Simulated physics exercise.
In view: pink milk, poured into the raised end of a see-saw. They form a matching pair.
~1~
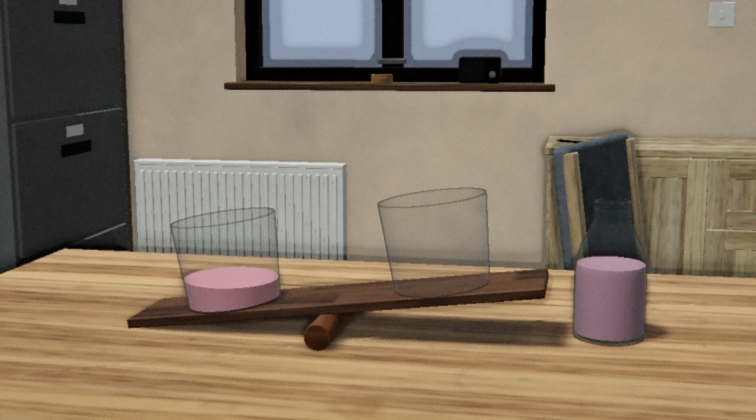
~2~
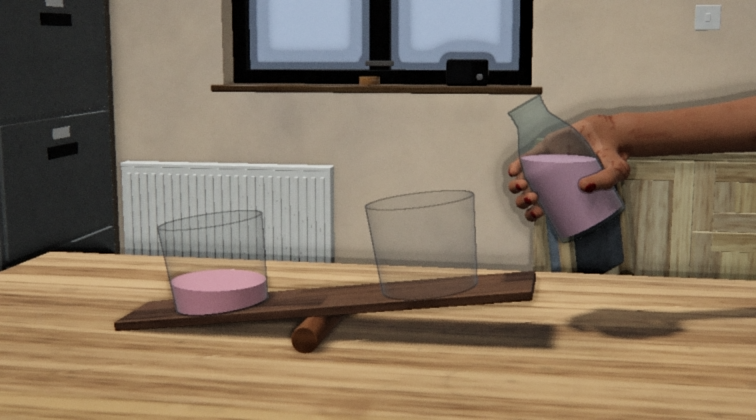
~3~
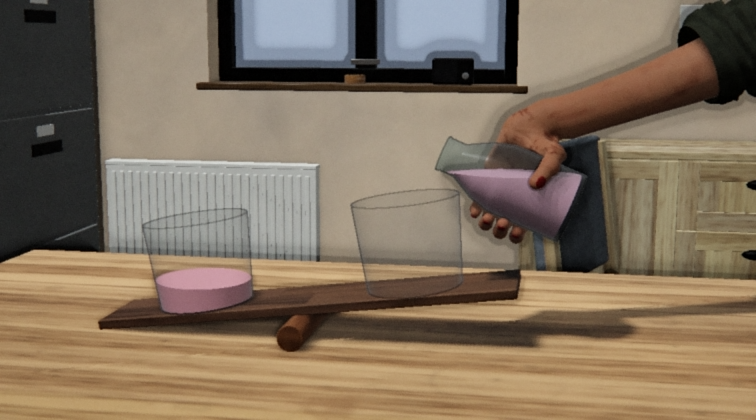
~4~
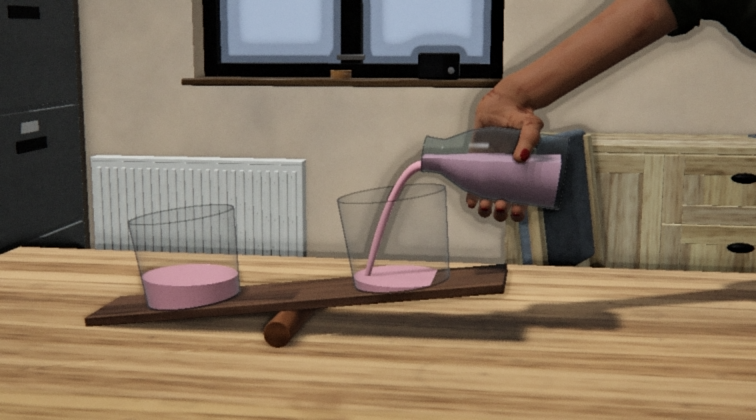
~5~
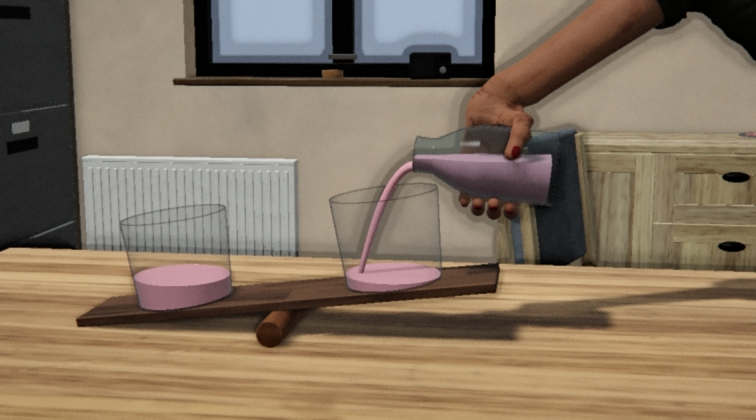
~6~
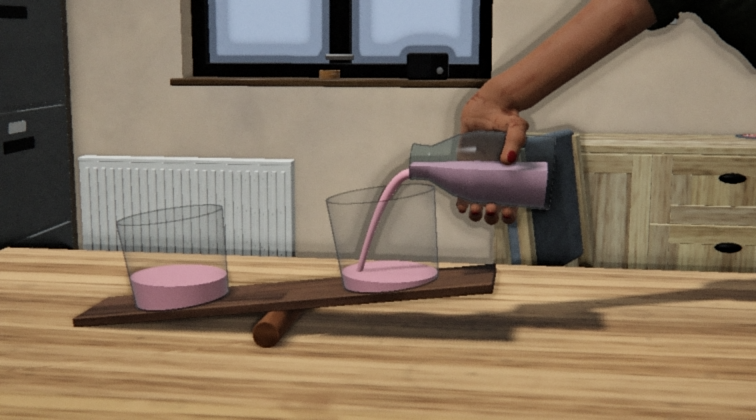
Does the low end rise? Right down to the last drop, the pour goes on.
Yes.
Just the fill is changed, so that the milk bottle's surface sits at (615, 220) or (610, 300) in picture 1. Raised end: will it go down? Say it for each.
As listed: Goes down there, stays.
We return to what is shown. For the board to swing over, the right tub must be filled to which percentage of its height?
I'd guess close to 25 in a hundred.
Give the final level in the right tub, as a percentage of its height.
I reckon it comes up near 35 per cent.
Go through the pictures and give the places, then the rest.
The first picture shows before the pour; milk bottle (611, 267) about half full; right tub (437, 240) empty, raised; left tub (229, 258) about a quarter full, on the low side.
In the second picture, the milk bottle is on its way; rolling pin (306, 339); right tub (424, 243) empty.
The third picture shows the pink milk nears the lip; milk bottle (504, 180) tipped 70° with all of its load; right tub (410, 241) empty.
The fourth picture shows pouring; rolling pin (279, 333); right tub nearly empty, surface at (402, 277); left tub about a quarter full, surface at (191, 275).
The fifth picture shows pouring; milk bottle (482, 161) tipped 85° with nearly all of its load; right tub (389, 236) nearly empty.
The sixth picture shows pouring; rolling pin (268, 333); right tub nearly empty, surface at (390, 272); left tub about a quarter full, surface at (179, 276).
A moment on, the right tub is about a quarter full; the board leans as before.
Further on, the right tub is about a third full; the board has swung over, and that end is down.
When it is over, the right tub is about a third full; the board has swung over, and that end is down.
